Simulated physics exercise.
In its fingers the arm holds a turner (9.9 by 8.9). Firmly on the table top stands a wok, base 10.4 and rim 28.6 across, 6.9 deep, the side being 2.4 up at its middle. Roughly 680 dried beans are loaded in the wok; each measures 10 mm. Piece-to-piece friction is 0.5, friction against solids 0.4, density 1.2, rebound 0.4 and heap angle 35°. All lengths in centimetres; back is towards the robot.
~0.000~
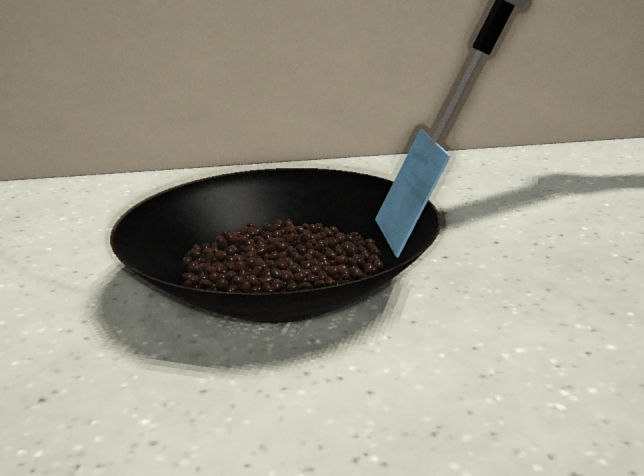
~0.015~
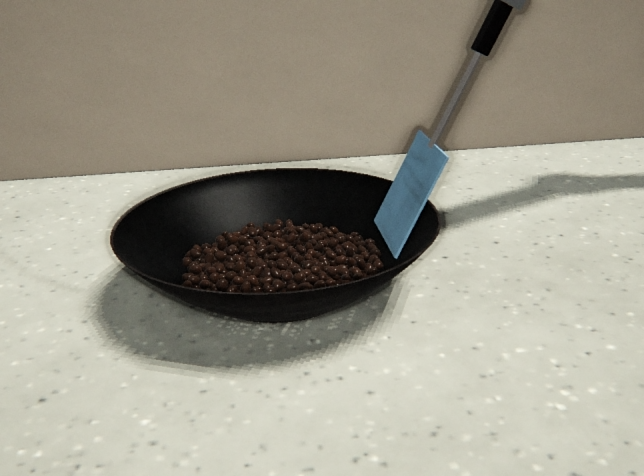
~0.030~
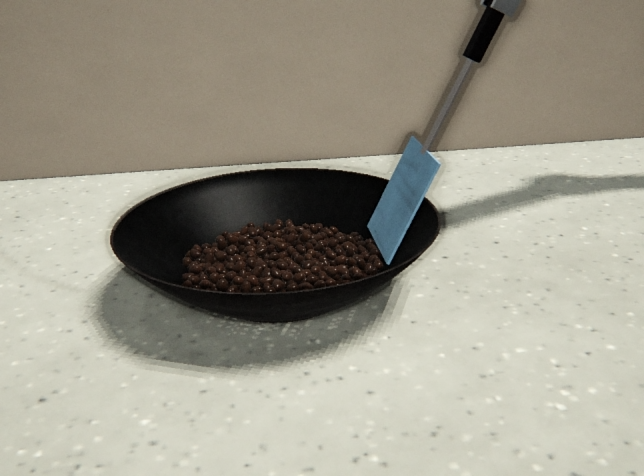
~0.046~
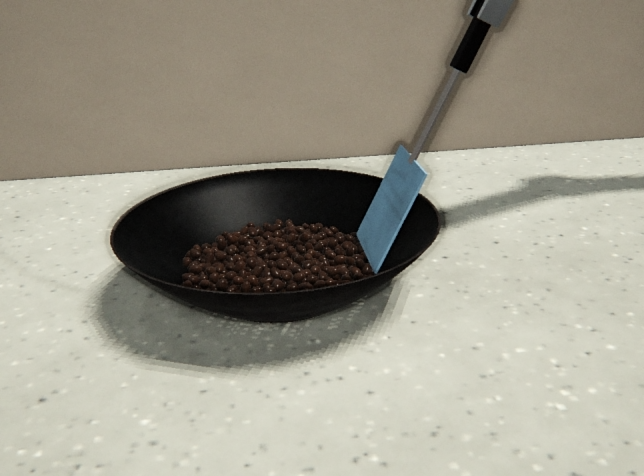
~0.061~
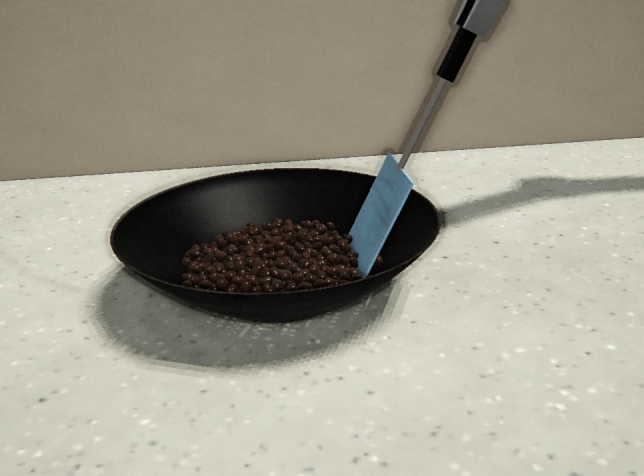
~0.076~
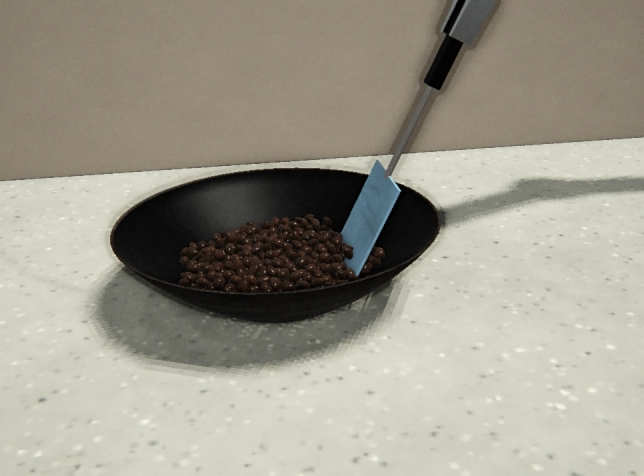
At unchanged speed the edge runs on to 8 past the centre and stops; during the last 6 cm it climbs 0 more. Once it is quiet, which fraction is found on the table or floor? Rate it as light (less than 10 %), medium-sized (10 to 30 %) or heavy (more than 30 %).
Rated medium-sized.
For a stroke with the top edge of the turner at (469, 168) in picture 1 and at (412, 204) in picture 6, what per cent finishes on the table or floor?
Off the vessel, on the table or floor: Some 25 percent.
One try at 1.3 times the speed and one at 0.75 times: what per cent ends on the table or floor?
The two tries give roughly 35 and 15 in a hundred.
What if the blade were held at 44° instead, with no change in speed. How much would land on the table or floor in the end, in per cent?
It would then be close to 20 %.
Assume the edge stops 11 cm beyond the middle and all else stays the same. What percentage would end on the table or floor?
50 %, roughly.
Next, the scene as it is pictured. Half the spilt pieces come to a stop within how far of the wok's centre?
The answer is around 22 cm.
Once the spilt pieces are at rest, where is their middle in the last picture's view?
Resting centre: About (39, 304).
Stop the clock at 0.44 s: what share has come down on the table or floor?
About 20 per cent.
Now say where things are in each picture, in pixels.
The first picture shows turner top edge at (435, 142), sloping 64°; upper third of the load around (281, 261), from x 185 to 380, top at y 225; 679 in the wok.
The second picture shows turner top edge at (433, 143), sloping 64°; upper third of the load around (281, 261), from x 185 to 380, top at y 225.
The third picture shows turner top edge at (426, 149), sloping 64°; upper third of the load around (281, 261), from x 185 to 380, top at y 225.
The fourth picture shows turner top edge at (413, 159), sloping 64°; upper third of the load around (281, 260), from x 185 to 375, top at y 225.
The fifth picture shows turner top edge at (401, 167), sloping 64°; upper third of the load around (279, 259), from x 185 to 380, top at y 225.
The sixth picture shows turner top edge at (388, 174), sloping 64°; upper third of the load around (278, 255), from x 185 to 380, top at y 220; 679 in the wok.
After 0.14 s, sloping 64°, highest piece 8 above the table; 679 in the wok.
After 0.21 s, sloping 64°, highest piece 14 above the table; 678 in the wok, 1 on the blade or in flight.
After 0.44 s, sloping 64°, highest piece 8 above the table; 529 in the wok, 139 on the table or floor, 11 on the blade or in flight.
After 1.49 s, sloping 64°, highest piece 8 above the table; 527 in the wok, 152 on the table or floor.
At rest, 527 in the wok, 152 on the table or floor. That is 22 % on the table or floor.
